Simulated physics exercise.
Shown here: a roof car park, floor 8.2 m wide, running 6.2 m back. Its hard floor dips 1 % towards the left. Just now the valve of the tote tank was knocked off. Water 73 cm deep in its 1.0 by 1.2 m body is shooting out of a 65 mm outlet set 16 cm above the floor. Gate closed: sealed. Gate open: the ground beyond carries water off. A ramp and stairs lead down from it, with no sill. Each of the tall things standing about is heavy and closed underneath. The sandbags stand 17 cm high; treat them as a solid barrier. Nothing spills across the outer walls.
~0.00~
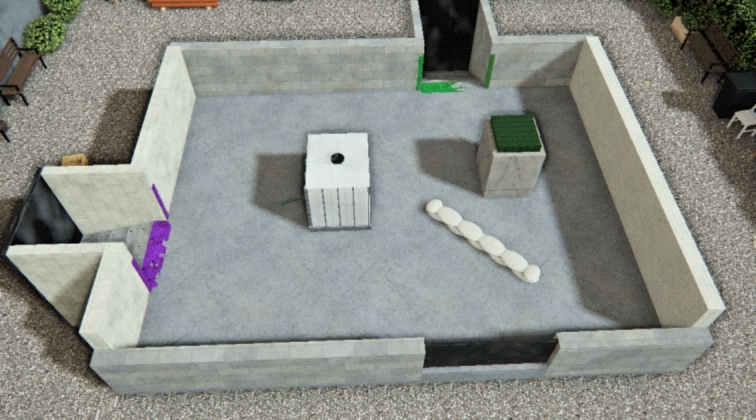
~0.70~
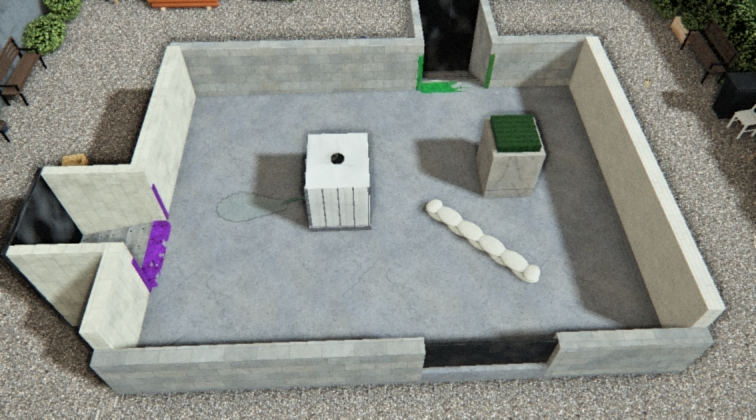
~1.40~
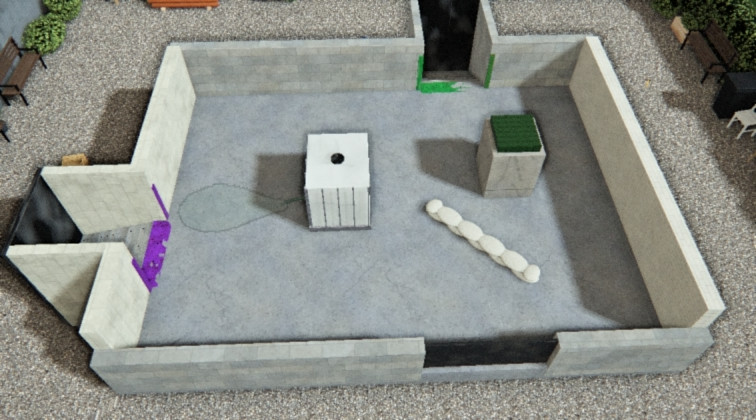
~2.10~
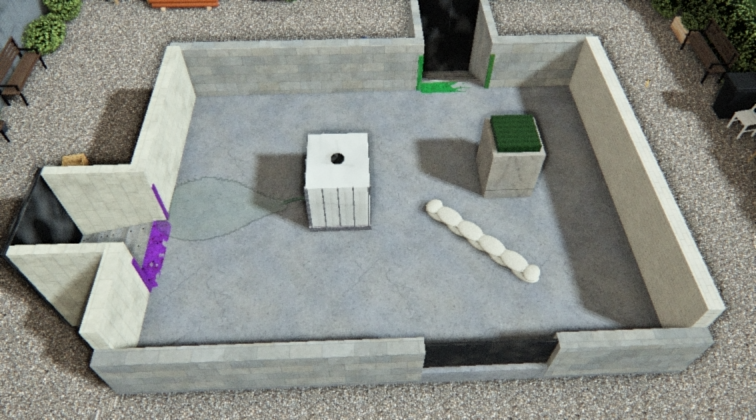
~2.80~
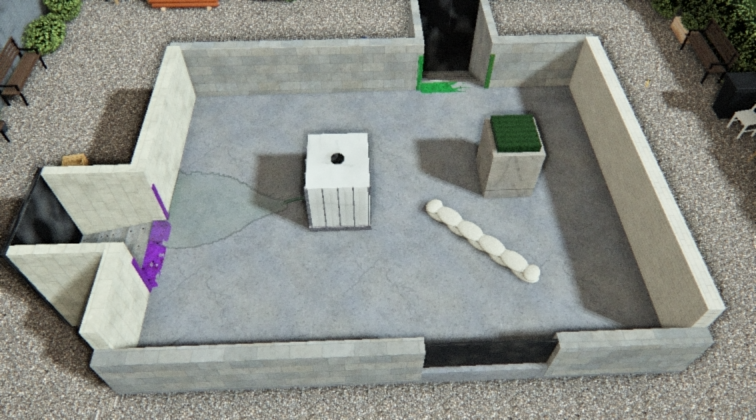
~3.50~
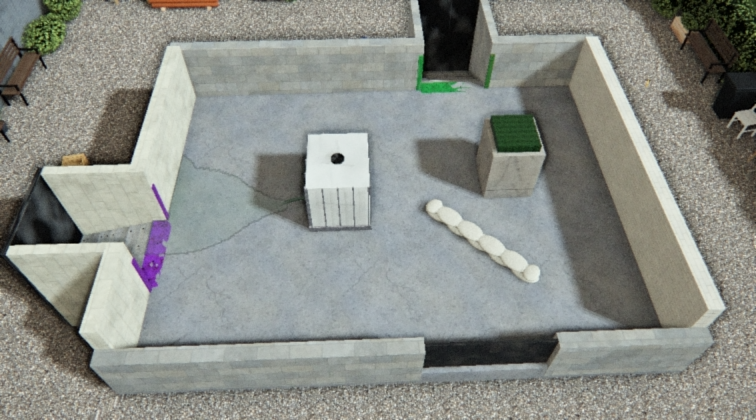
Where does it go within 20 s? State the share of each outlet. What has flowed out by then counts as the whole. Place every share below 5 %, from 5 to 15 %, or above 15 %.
The share of the gate opening is not even 5 %. The share of the stairwell (marked green) is under 5 %. The share of the basement ramp (marked purple) is over 15 %.
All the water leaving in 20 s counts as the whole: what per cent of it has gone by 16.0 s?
By then, roughly 75 per cent.
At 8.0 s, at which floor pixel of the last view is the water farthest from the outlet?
The farthest wet point sits close to (195, 104).
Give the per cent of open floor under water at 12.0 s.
Something like 10 percent is wet.
After 5.0 s water covers 5 % of the floor and is deepest (3 cm) near (170, 210); gone so far, the gate opening 0 %, the stairwell (marked green) 0 %, the basement ramp (marked purple) 3 %.
After 8.0 s water covers 10 % of the floor and is deepest (3 cm) near (170, 210); gone so far, the gate opening 0 %, the stairwell (marked green) 0 %, the basement ramp (marked purple) 10 %.
After 12.0 s water covers 10 % of the floor and is deepest (3 cm) near (170, 210); gone so far, the gate opening 0 %, the stairwell (marked green) 0 %, the basement ramp (marked purple) 19 %.
After 16.0 s water covers 15 % of the floor and is deepest (3 cm) near (170, 210); gone so far, the gate opening 0 %, the stairwell (marked green) 0 %, the basement ramp (marked purple) 29 %.
After 20.0 s water covers 15 % of the floor and is deepest (3 cm) near (170, 210); gone so far, the gate opening 0 %, the stairwell (marked green) 0 %, the basement ramp (marked purple) 38 %.
